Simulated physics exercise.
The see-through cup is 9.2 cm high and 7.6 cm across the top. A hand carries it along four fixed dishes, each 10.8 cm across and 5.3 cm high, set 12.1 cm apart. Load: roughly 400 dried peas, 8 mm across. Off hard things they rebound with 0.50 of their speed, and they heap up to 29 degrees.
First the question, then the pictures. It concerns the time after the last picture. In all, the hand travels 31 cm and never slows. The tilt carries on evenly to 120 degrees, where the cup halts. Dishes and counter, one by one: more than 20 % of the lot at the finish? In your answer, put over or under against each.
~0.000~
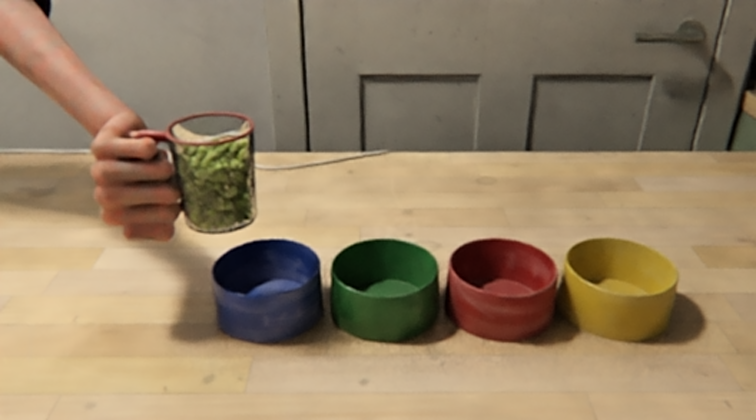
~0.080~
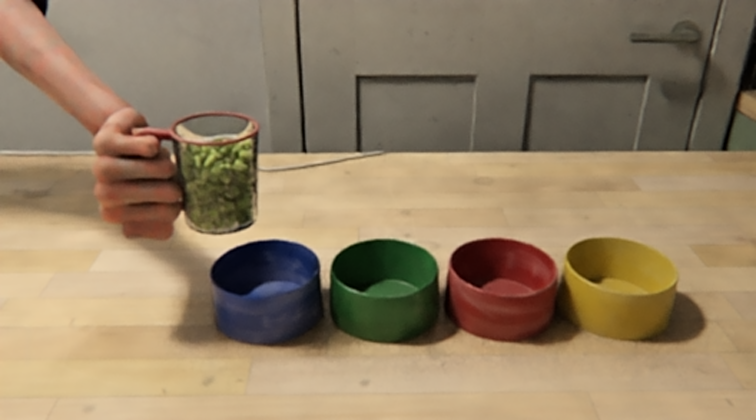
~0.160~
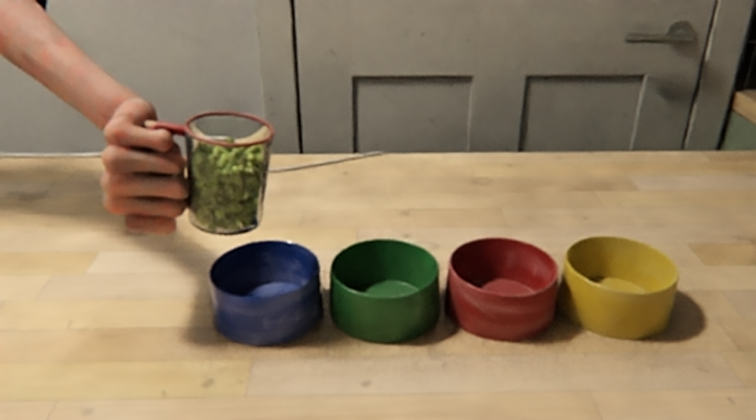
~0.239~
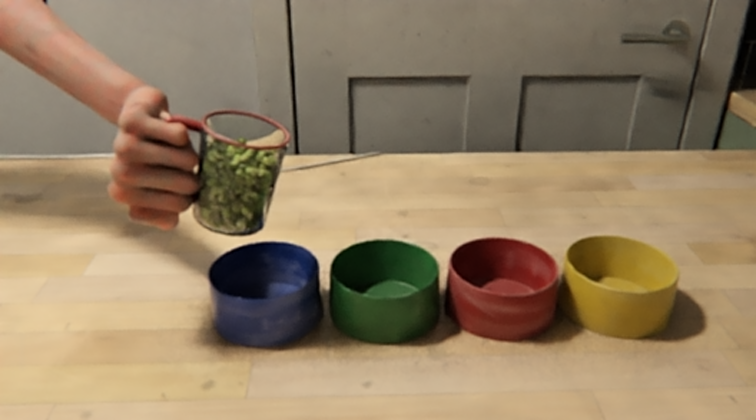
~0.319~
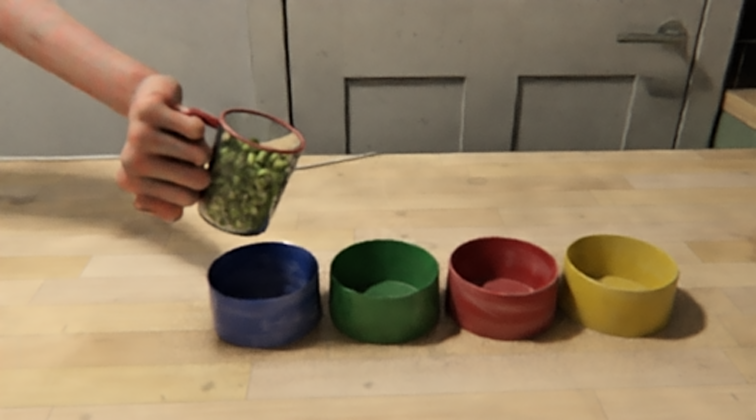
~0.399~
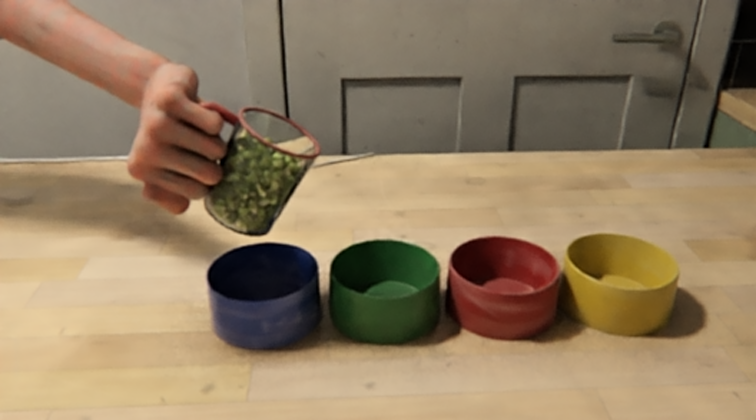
Red - over; blue - under; green - under; yellow - under; counter - under.
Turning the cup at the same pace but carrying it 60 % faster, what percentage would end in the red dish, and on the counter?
Then the red dish gets 20 and the counter 10.
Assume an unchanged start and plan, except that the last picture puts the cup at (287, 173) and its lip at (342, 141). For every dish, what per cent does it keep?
Red 0; blue 0; green 0; yellow 100.
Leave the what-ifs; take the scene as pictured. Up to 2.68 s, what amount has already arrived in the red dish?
Estimate to date: Some 85 %.
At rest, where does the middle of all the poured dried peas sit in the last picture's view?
Centre at rest: Approx. (500, 292) px.
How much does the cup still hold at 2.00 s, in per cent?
I'd estimate some 0 per cent of the load.
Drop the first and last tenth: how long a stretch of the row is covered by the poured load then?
Spread: Around 9 cm.
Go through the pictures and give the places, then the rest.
In the first frame, cup at (216, 174), tilt 0 degrees, lip at (252, 128), moved 0.0 cm; middle of the pieces at (219, 182); blue dish at (267, 266); green dish at (385, 266); red dish at (503, 265); yellow dish at (621, 265).
In the second frame, cup at (219, 174), tilt 2 degrees, lip at (257, 130), moved 0.3 cm; middle of the pieces at (221, 183).
In the third frame, cup at (228, 174), tilt 9 degrees, lip at (272, 134), moved 1.3 cm; middle of the pieces at (229, 183).
In the fourth frame, cup at (238, 174), tilt 15 degrees, lip at (288, 139), moved 2.3 cm; middle of the pieces at (237, 183).
In the fifth frame, cup at (248, 174), tilt 22 degrees, lip at (304, 145), moved 3.3 cm; middle of the pieces at (246, 183).
In the sixth frame, cup at (259, 174), tilt 29 degrees, lip at (318, 151), moved 4.4 cm; middle of the pieces at (255, 182); blue dish at (263, 270); green dish at (385, 267); red dish at (504, 263); yellow dish at (621, 260). Its pace works out near 85 degrees a second; the hand travels 13 cm a second.
After 1.36 s, tilt 112 degrees; cup holds 75 %, red 10 %, green 5 %.
Then, at 2.00 s, tilt 120 degrees; cup holds 0 %, red 85 %, green 5 %.
Then, at 2.68 s, tilt 120 degrees; cup holds 0 %, red 85 %, green 5 %.
By 3.0 s all is still; red 85 %, blue 0 %, green 5 %, yellow 0 %, counter 10 %.
